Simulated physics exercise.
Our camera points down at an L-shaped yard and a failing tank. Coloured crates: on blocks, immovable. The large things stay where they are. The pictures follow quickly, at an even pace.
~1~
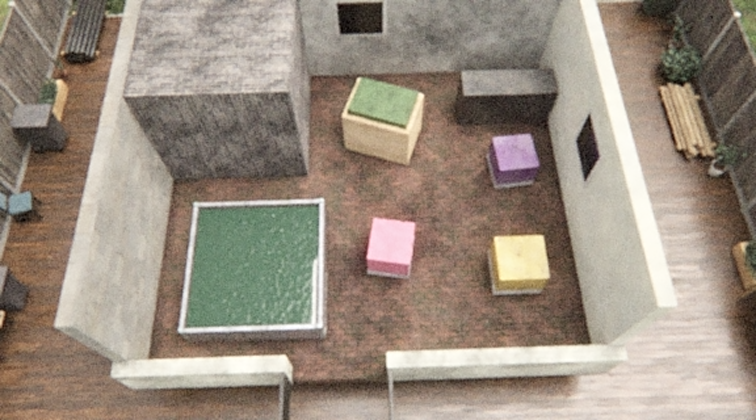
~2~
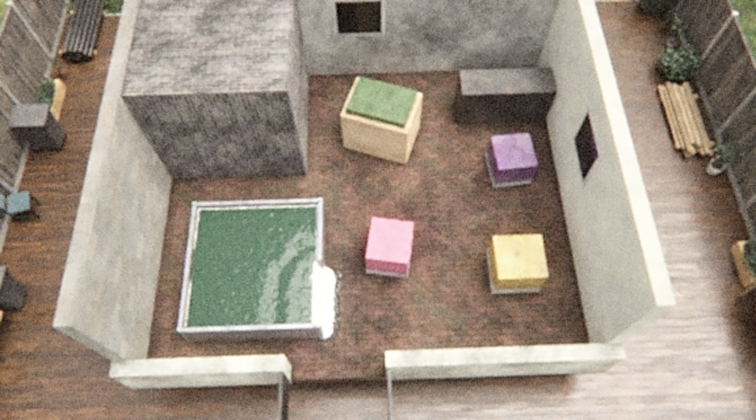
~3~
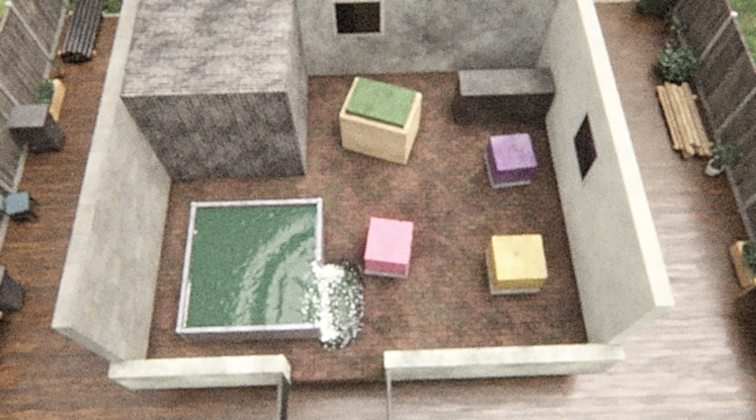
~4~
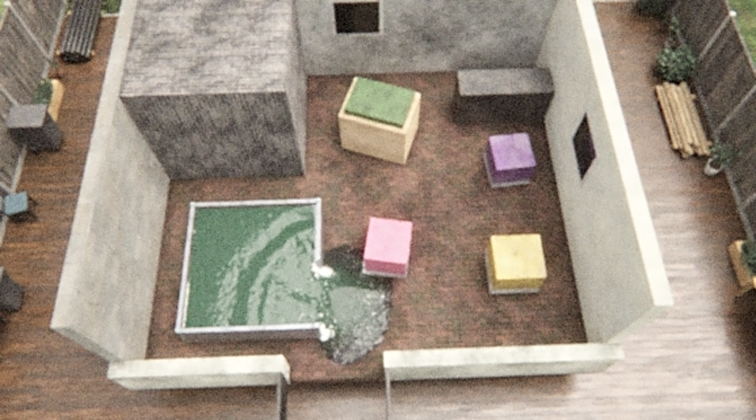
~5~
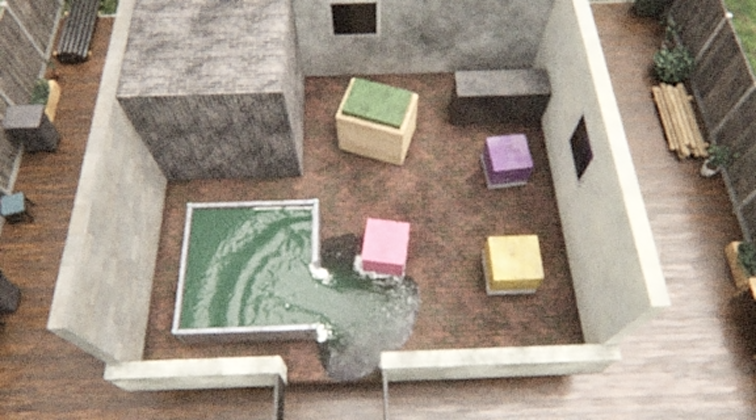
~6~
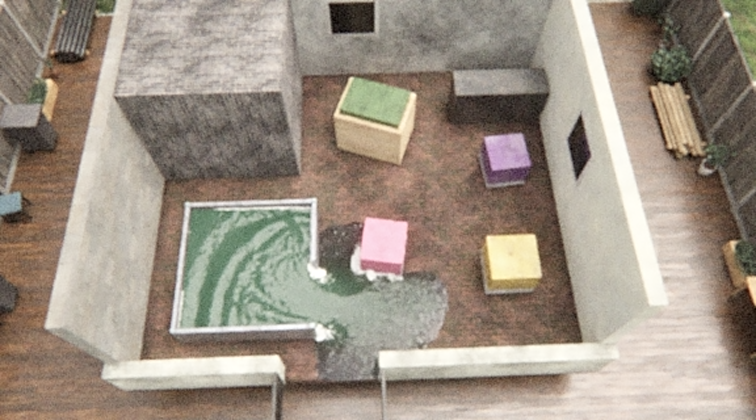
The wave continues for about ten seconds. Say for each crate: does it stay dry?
Purple crate: No, it gets wet; pink crate: No, it gets wet; yellow crate: No, it gets wet.
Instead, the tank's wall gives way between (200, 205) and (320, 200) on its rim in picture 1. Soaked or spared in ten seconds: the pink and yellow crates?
First the pink crate: It is left alone; then the yellow crate: It is left alone.
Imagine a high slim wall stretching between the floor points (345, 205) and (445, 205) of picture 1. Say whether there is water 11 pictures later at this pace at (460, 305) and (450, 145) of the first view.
As listed: Awash, not flooded.
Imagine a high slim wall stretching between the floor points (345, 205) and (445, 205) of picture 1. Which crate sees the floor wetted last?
Looks like the purple one.
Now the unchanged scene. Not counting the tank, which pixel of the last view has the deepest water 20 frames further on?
I'd point to (571, 323).
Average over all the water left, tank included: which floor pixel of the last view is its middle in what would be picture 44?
Point: (395, 257).
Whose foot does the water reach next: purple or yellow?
It's the yellow one here.
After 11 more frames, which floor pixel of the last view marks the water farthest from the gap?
Front's tip: Near (577, 354).
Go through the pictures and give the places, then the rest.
In the first frame, the open tank at (256, 264) is whole and still.
In the second frame, water pours out at (320, 300) and has run to (328, 270).
In the third frame, the front is at (357, 276), out from the gap at (319, 300).
In the fourth frame, the front is at (387, 284), out from the gap at (319, 301).
In the fifth frame, the front is at (411, 284), out from the gap at (316, 301).
In the sixth frame, water pours out at (314, 301) and has run to (440, 289).
A moment on, water covers 25 % of the floor; the purple crate not reached, the pink crate water round its plinth, the yellow crate water round its plinth.
Next, water covers 30 % of the floor; the purple crate not reached, the pink crate water round its plinth, the yellow crate water round its plinth.
Then, water covers 45 % of the floor; the purple crate water round its plinth, the pink crate water round its plinth, the yellow crate water round its plinth.
Later, water covers 70 % of the floor; the purple crate water round its plinth, the pink crate water round its plinth, the yellow crate water round its plinth.
In the end, water covers 90 % of the floor; the purple crate was topped, the pink crate was topped, the yellow crate was topped.
